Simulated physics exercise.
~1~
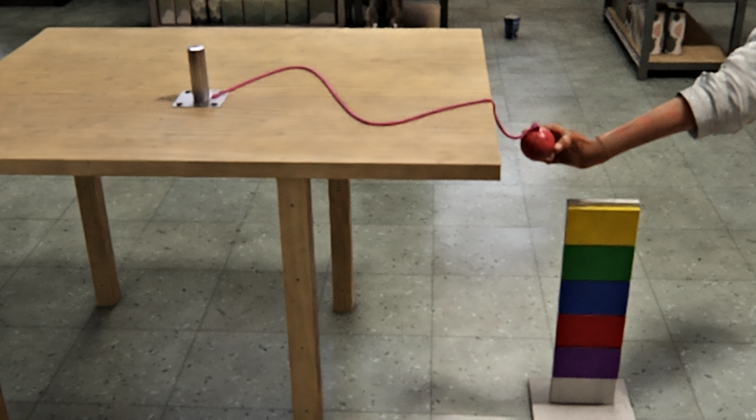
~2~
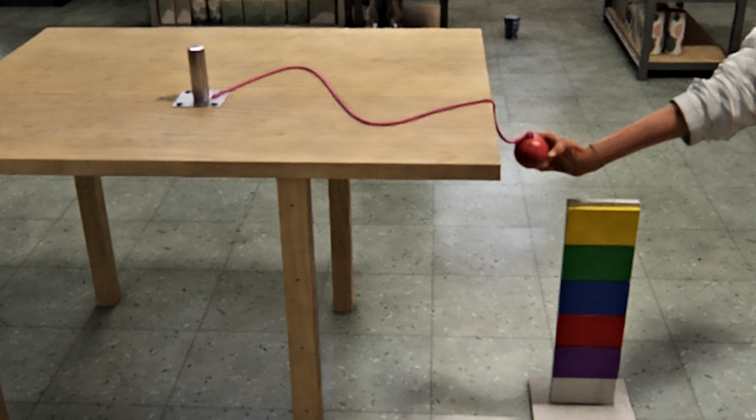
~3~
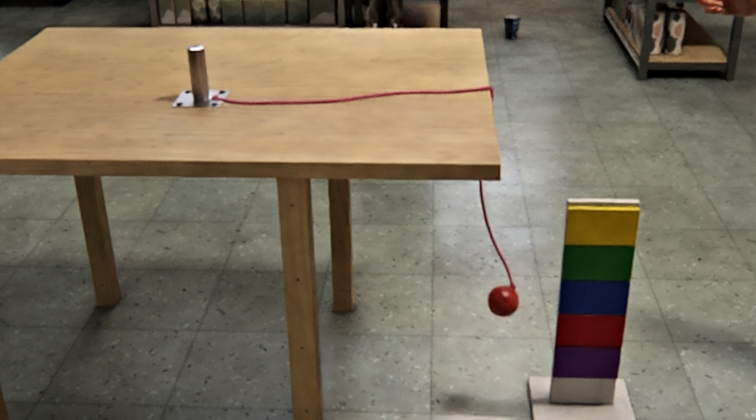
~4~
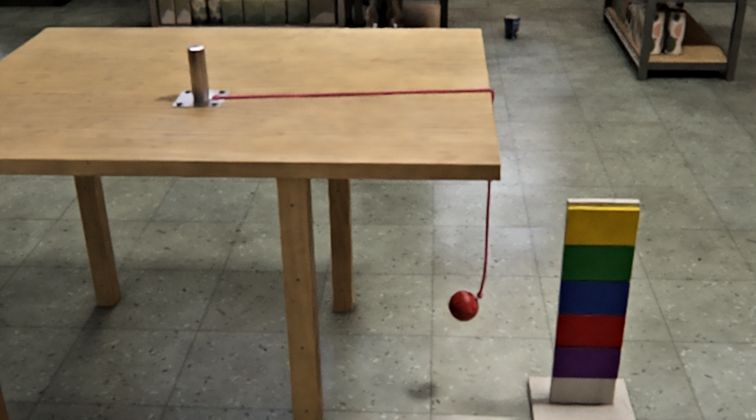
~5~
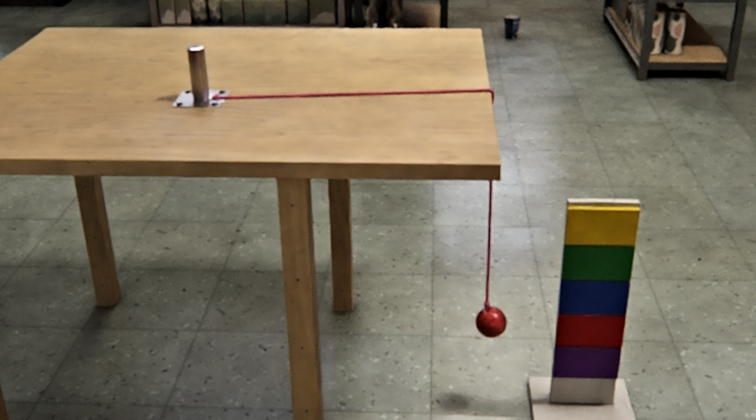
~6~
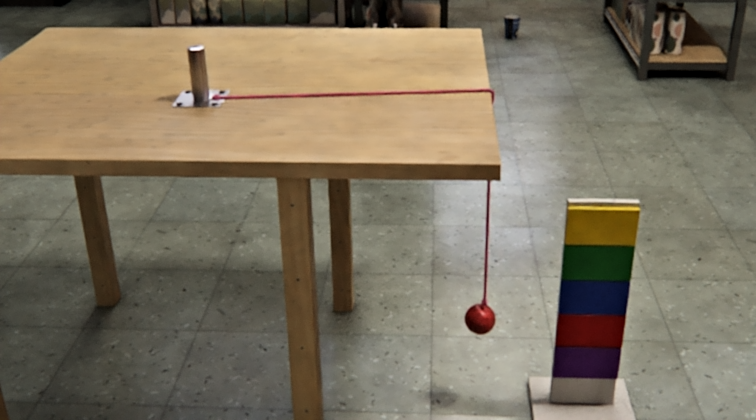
A hand held a red apple on a red shoelace past a table's right edge, beside a board with five coloured bands, then let go and drew back. The apple dropped, swung left and back slightly, and ended hanging level with the red band.
